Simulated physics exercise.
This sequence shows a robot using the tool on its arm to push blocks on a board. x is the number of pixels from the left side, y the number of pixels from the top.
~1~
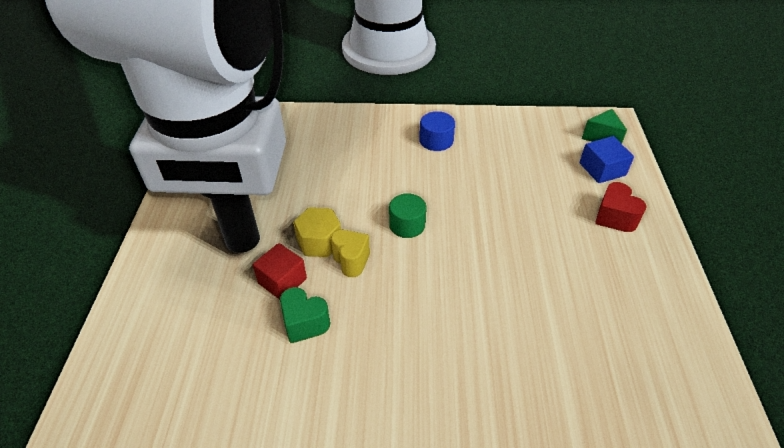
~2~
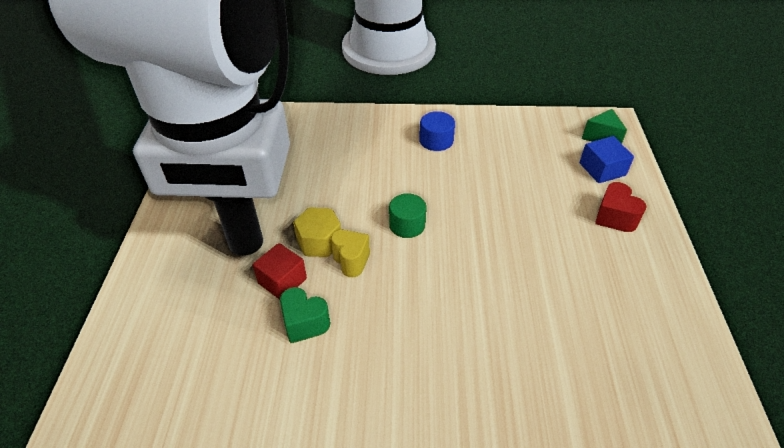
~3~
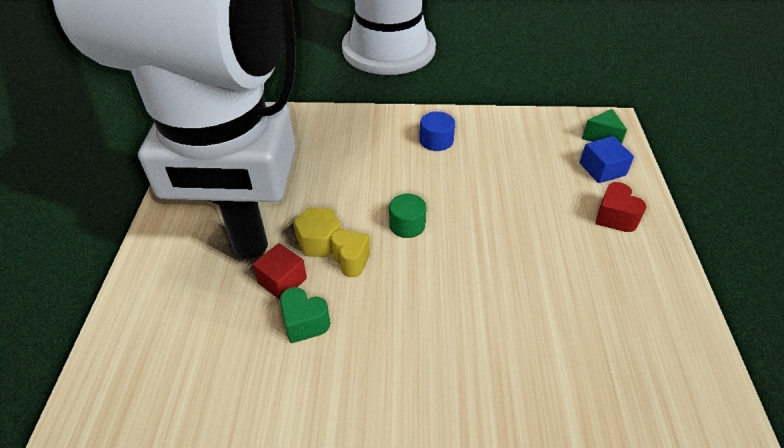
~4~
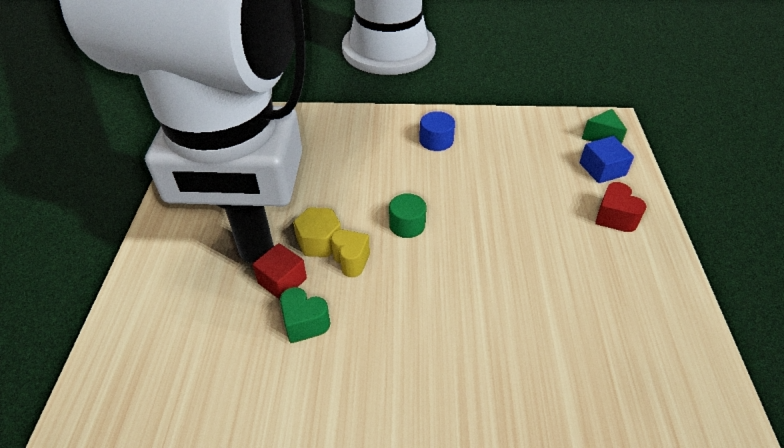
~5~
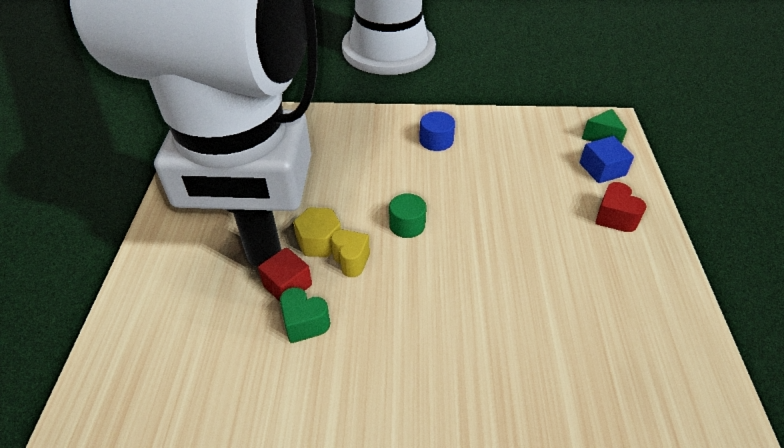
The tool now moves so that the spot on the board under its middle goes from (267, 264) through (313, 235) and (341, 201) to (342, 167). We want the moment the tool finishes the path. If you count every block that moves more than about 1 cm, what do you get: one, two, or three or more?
My best guess is that a single block moves over 1 cm.
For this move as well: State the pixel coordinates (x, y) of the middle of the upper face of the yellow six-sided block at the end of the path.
Close to (367, 203).
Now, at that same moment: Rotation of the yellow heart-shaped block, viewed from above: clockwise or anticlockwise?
It rotates clockwise.
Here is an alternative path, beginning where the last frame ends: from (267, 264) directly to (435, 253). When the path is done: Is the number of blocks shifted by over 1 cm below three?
That would be a no.
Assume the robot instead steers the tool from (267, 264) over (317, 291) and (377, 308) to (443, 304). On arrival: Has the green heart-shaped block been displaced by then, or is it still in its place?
Once the path ends, it is somewhere new.
On the path given first. One third of the way, tool (312, 225); yellow six-sided block (348, 209), turned 20° clockwise; yellow heart-shaped block (356, 243), turned 20° clockwise.
Two thirds of the way, tool (340, 192); yellow six-sided block (367, 203), turned 45° clockwise; yellow heart-shaped block (356, 243), turned 20° clockwise.
At the end, tool (341, 157); red square block still; yellow six-sided block (367, 203), turned 45° clockwise; yellow heart-shaped block (356, 243), turned 20° clockwise.
